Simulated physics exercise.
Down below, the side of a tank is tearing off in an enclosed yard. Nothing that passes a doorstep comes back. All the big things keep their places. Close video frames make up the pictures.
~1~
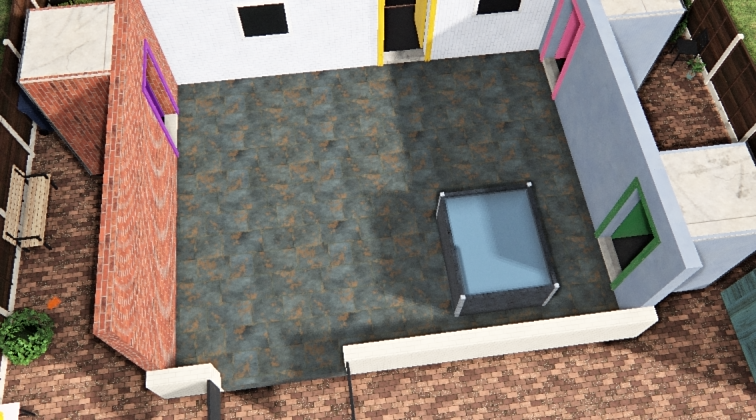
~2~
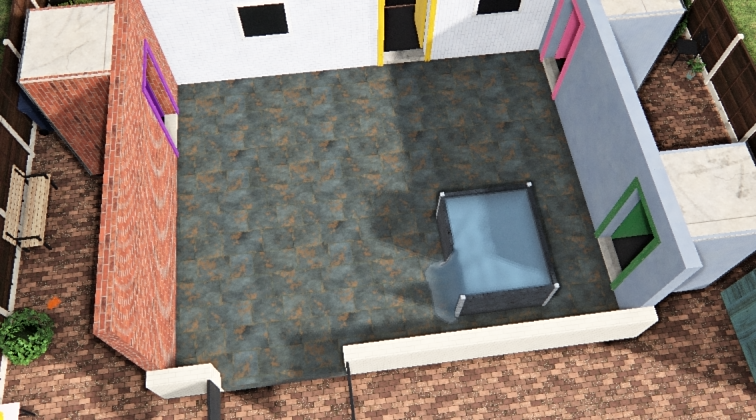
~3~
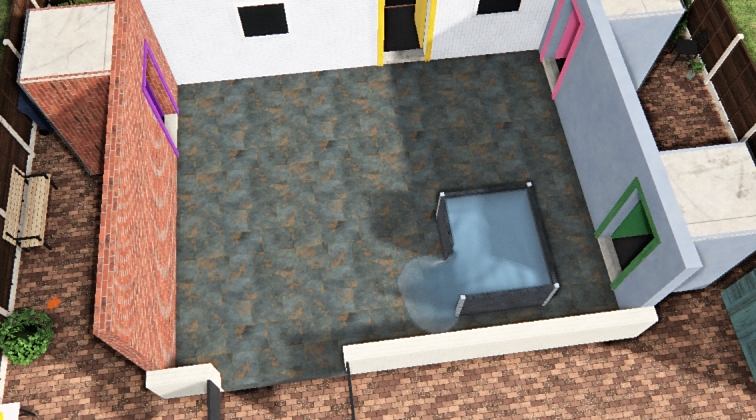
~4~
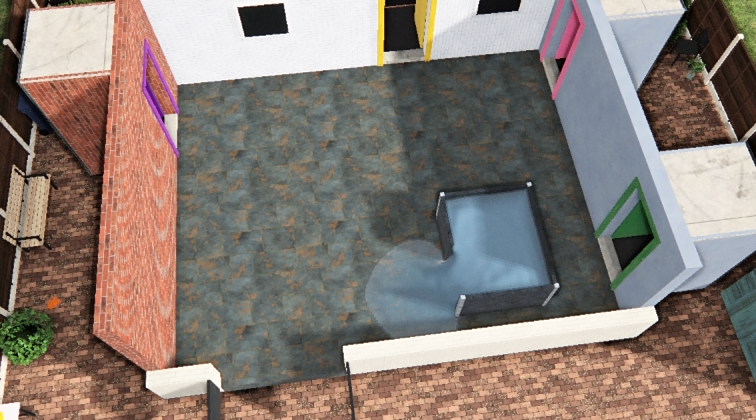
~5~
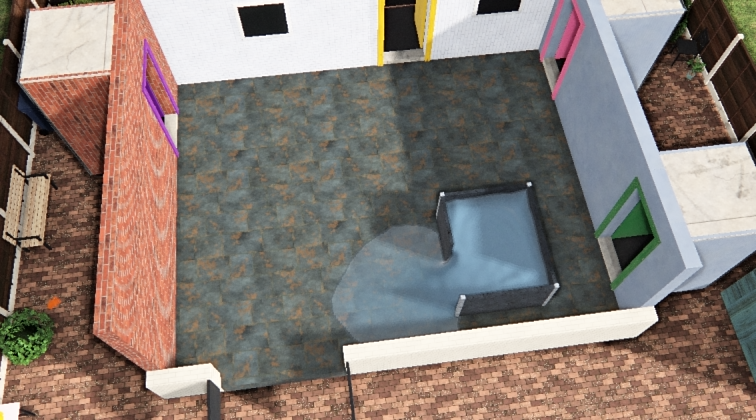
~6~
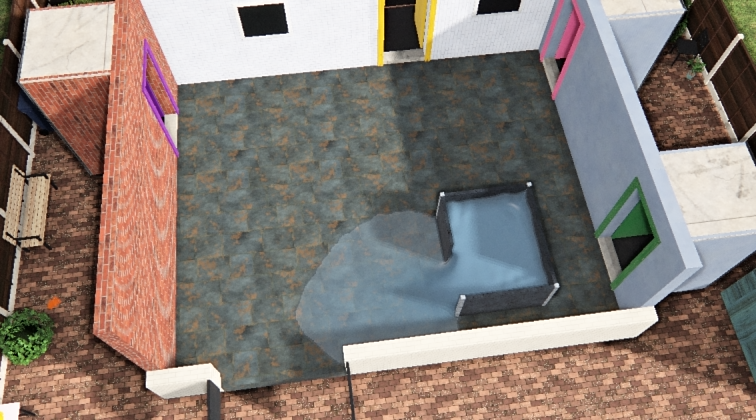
In a walled yard with a dark mottled floor, a square tank of pale blue water stands whole near the right wall. Its left side gives way and water pours through the gap, spreading leftward across the floor in a widening, rounded sheet that also reaches along the low front wall.
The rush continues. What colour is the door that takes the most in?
It is purple.
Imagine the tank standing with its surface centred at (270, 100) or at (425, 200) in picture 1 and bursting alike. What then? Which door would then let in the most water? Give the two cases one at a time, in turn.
First case, the purple door; second case, the purple door.
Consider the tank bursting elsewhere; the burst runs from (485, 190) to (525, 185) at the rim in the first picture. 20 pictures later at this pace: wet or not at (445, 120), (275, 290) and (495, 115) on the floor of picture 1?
The first spot is soaked through, the second is left untouched and the third is soaked through.
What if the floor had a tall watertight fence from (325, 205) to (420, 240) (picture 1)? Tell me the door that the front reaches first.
Answer: The door marked purple.
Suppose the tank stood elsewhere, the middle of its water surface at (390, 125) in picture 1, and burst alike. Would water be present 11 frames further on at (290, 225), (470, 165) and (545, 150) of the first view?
In order: Reached, unreached, unreached.
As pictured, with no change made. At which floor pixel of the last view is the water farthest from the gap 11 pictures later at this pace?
About at (177, 198).
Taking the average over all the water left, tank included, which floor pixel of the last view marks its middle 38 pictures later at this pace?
I'd put my finger on (316, 216).
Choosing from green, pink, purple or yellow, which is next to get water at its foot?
I'd go with the purple-painted one.
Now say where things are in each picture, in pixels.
The tank at (497, 241) is whole and still, in the first frame.
Water pours out at (455, 283) and has run to (451, 319), in the second frame.
The front is at (403, 279), out from the gap at (455, 283), in the third frame.
Water pours out at (454, 284) and has run to (370, 286), in the fourth frame.
Water pours out at (454, 284) and has run to (340, 316), in the fifth frame.
Water pours out at (454, 284) and has run to (302, 324), in the sixth frame.
A moment on, water covers 30 % of the floor; green door not reached, yellow door not reached, purple door not reached, pink door not reached.
Next, water covers 35 % of the floor; green door not reached, yellow door not reached, purple door not reached, pink door not reached.
Then, water covers 45 % of the floor; green door not reached, yellow door not reached, purple door wet at the sill, nothing in, pink door not reached.
Later, water covers 60 % of the floor; green door wet at the sill, nothing in, yellow door wet at the sill, nothing in, purple door a trickle in, pink door not reached.
In the end, water covers 85 % of the floor; green door wet at the sill, nothing in, yellow door wet at the sill, nothing in, purple door some in, pink door wet at the sill, nothing in; the purple door has let in the most.
